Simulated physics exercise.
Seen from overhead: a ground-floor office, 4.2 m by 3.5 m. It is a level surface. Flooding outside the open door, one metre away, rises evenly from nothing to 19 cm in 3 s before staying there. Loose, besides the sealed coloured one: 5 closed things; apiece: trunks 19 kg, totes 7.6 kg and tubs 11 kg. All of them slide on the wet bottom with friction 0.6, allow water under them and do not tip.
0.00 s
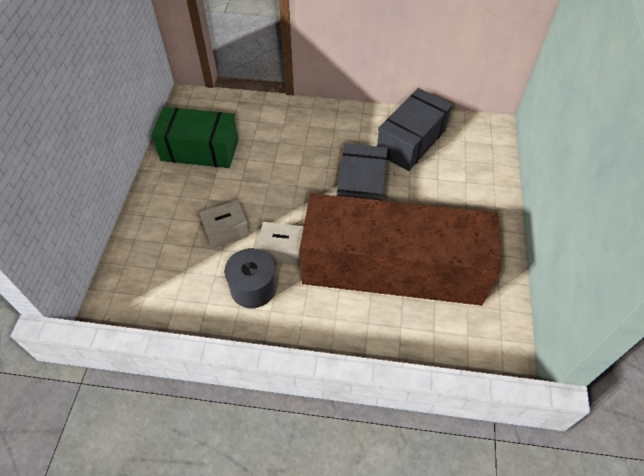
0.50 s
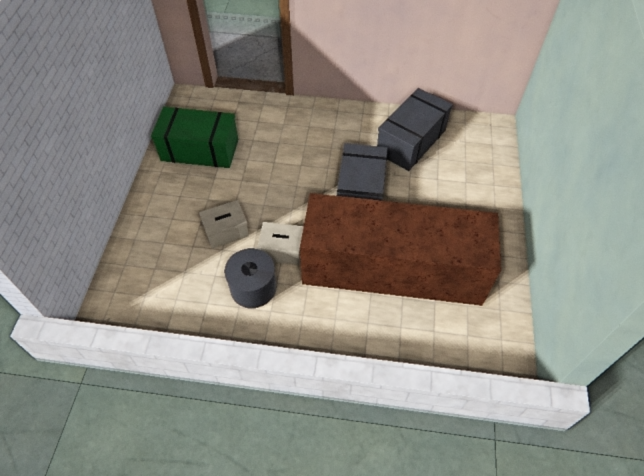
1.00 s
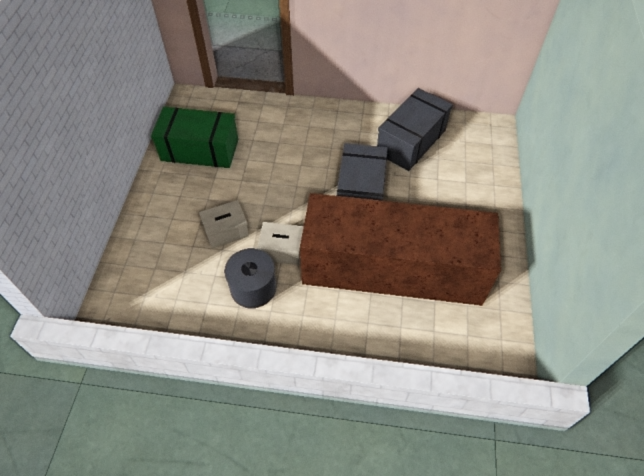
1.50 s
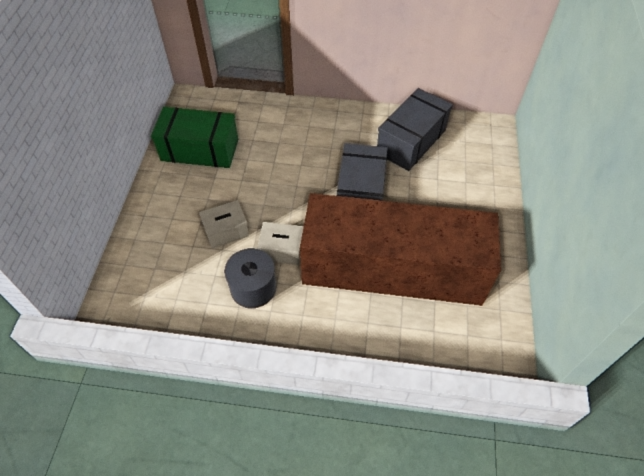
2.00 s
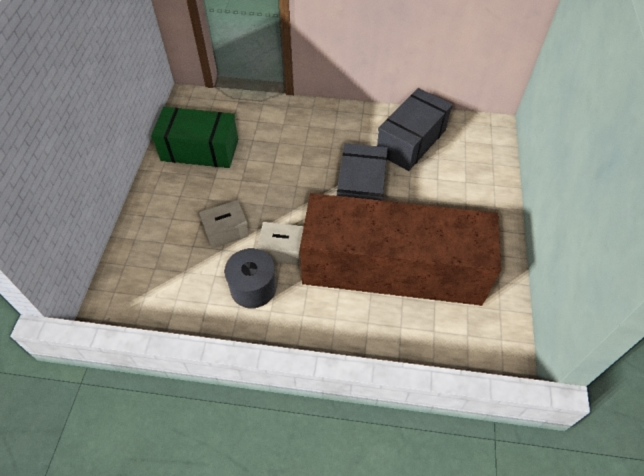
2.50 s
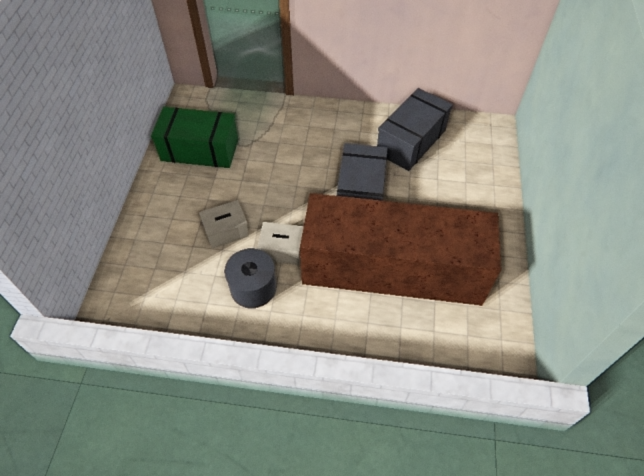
The clip opens on an overhead view of a tiled room holding a green trunk, dark boxes, a grey cylinder and a large reddish-brown block, with grey ground outside. Greenish water covers the ground outside, then a thin sheet creeps through the doorway onto the tiles, while the objects stay still.
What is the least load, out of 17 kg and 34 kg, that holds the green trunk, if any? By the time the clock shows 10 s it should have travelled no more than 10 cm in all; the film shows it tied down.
Neither mass suffices.
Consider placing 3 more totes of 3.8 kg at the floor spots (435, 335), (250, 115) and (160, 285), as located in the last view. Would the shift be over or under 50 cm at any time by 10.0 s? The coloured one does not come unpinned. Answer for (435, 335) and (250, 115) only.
In that order: Short of it, more.
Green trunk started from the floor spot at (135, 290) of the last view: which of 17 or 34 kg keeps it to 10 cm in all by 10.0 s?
It turns out that no load succeeds.
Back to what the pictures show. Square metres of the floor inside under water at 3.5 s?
I'd estimate close to 2.5 m2.
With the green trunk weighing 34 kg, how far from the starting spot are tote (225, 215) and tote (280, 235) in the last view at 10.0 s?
In that order: 100 cm, 140 cm.
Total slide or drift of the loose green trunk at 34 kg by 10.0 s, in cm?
150 cm.
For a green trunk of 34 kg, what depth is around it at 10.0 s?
Depth: Approx. 11 cm.
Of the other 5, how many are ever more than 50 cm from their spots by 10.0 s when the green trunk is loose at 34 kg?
Count: 4.
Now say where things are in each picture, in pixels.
In the first frame, the green trunk at (193, 125) rests on the ground; water covers 0.0 m2; 0 of 6 have shifted.
In the second frame, the green trunk at (193, 125), on the bottom; 0.0 m2 under water; 0 of 6 have shifted.
In the third frame, the green trunk at (193, 125), on the bottom; 0.0 m2 under water; 0 of 6 have shifted.
In the fourth frame, the green trunk at (193, 125), on the bottom; 0.0 m2 under water; 0 of 6 have shifted.
In the fifth frame, the green trunk at (193, 125) rests on the ground; 0.1 m2 under water; 0 of 6 have shifted.
In the sixth frame, the green trunk at (193, 125), on the bottom; water covers 0.6 m2; 0 of 6 have shifted.
After 3.5 s the green trunk would be 21 cm from its start with 17 kg and 0 cm from its start with 34 kg; 5 cm of water round it then.
After 4.5 s the green trunk would be 99 cm from its start with 17 kg and 29 cm from its start with 34 kg; 6 cm of water round it then.
After 7.0 s the green trunk would be 211 cm from its start with 17 kg and 73 cm from its start with 34 kg; 8 cm of water round it then.
After 10.0 s the green trunk would be 262 cm from its start with 17 kg and 160 cm from its start with 34 kg; 11 cm of water round it then.
